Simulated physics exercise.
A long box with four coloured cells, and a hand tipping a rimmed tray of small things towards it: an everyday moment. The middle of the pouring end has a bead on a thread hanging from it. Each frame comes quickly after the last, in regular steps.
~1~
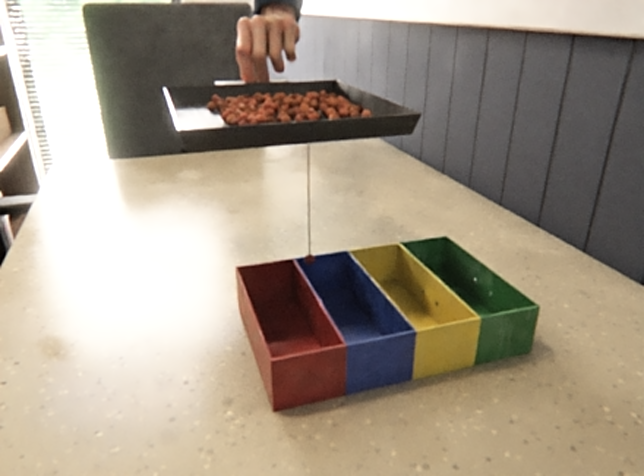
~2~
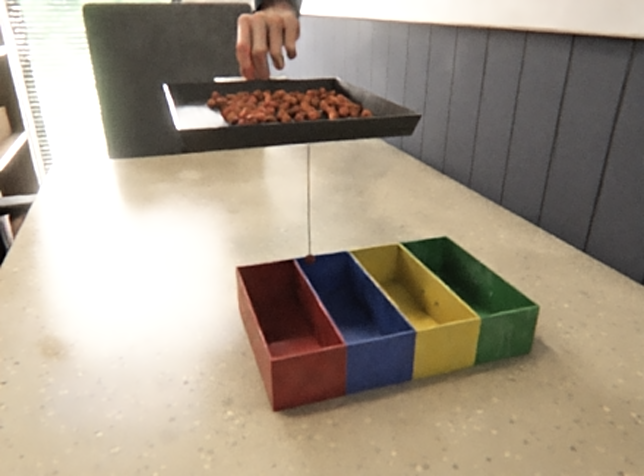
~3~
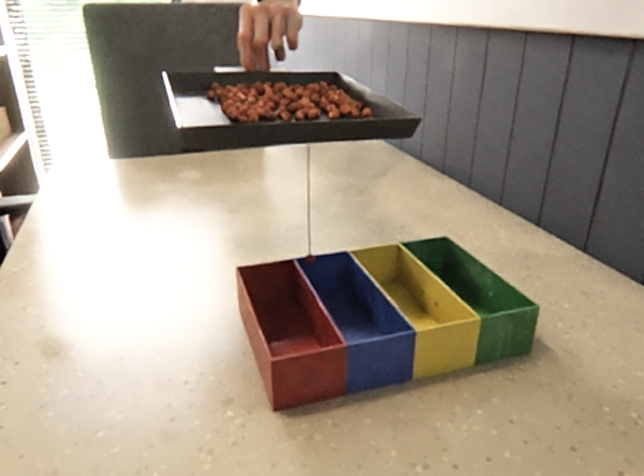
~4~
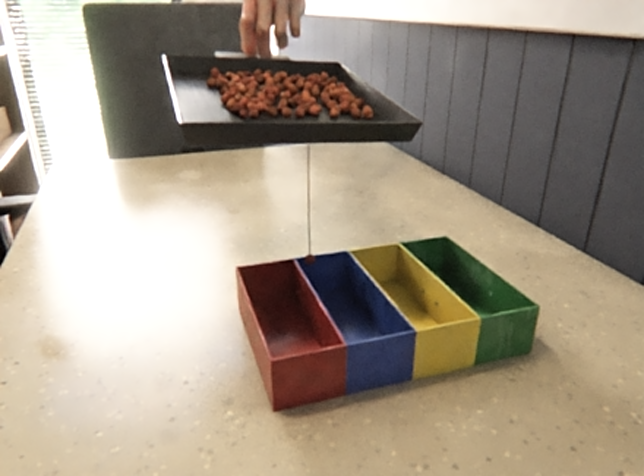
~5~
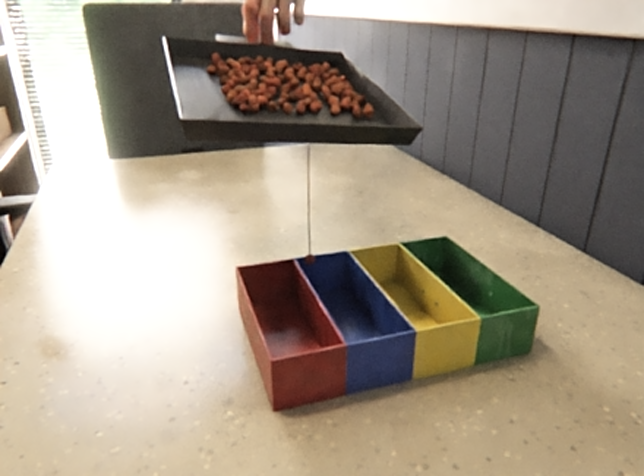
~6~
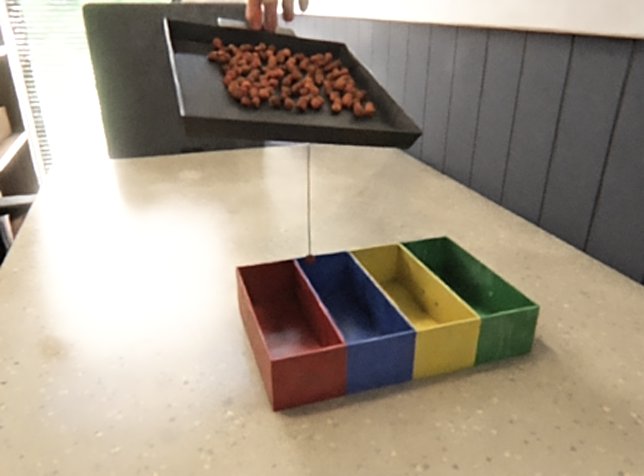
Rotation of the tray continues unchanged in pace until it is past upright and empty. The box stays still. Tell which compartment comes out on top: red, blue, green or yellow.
It is yellow that comes out on top.
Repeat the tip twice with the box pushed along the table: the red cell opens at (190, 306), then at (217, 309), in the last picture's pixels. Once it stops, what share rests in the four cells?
You'd get 60 per cent first and 80 per cent second.
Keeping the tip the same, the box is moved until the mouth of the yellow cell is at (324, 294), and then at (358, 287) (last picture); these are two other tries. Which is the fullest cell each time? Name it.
So it's the green cell for the first shift and the cell in green for the second.
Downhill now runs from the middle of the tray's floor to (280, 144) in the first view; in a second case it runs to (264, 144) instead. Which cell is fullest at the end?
That red cell; the red cell.
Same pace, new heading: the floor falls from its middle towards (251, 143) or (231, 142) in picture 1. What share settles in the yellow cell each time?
Shares: About 0 in a hundred, then about 0 in a hundred.
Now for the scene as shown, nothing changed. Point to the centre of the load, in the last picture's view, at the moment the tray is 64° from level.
I'd put it at about (362, 113).
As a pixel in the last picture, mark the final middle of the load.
Roughly pixel (399, 304).
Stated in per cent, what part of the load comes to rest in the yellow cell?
I'd put that share near 60 per cent.
Just after the last frame, tray tipped steeply; almost all on the tray; just a few falling or outside the box.
A moment on, tray tipped past a quarter turn; the larger part on the tray; about a tenth in the yellow cell; just a few in the green cell; just a few in the blue cell.
Further on, tray tipped past a quarter turn; roughly half in the yellow cell; roughly a quarter in the green cell; about a tenth in the blue cell; just a few falling or outside the box.
When it is over, tray tipped past a quarter turn; roughly half in the yellow cell; roughly a quarter in the green cell; about a tenth in the blue cell; not one in the red cell; just a few outside the box.
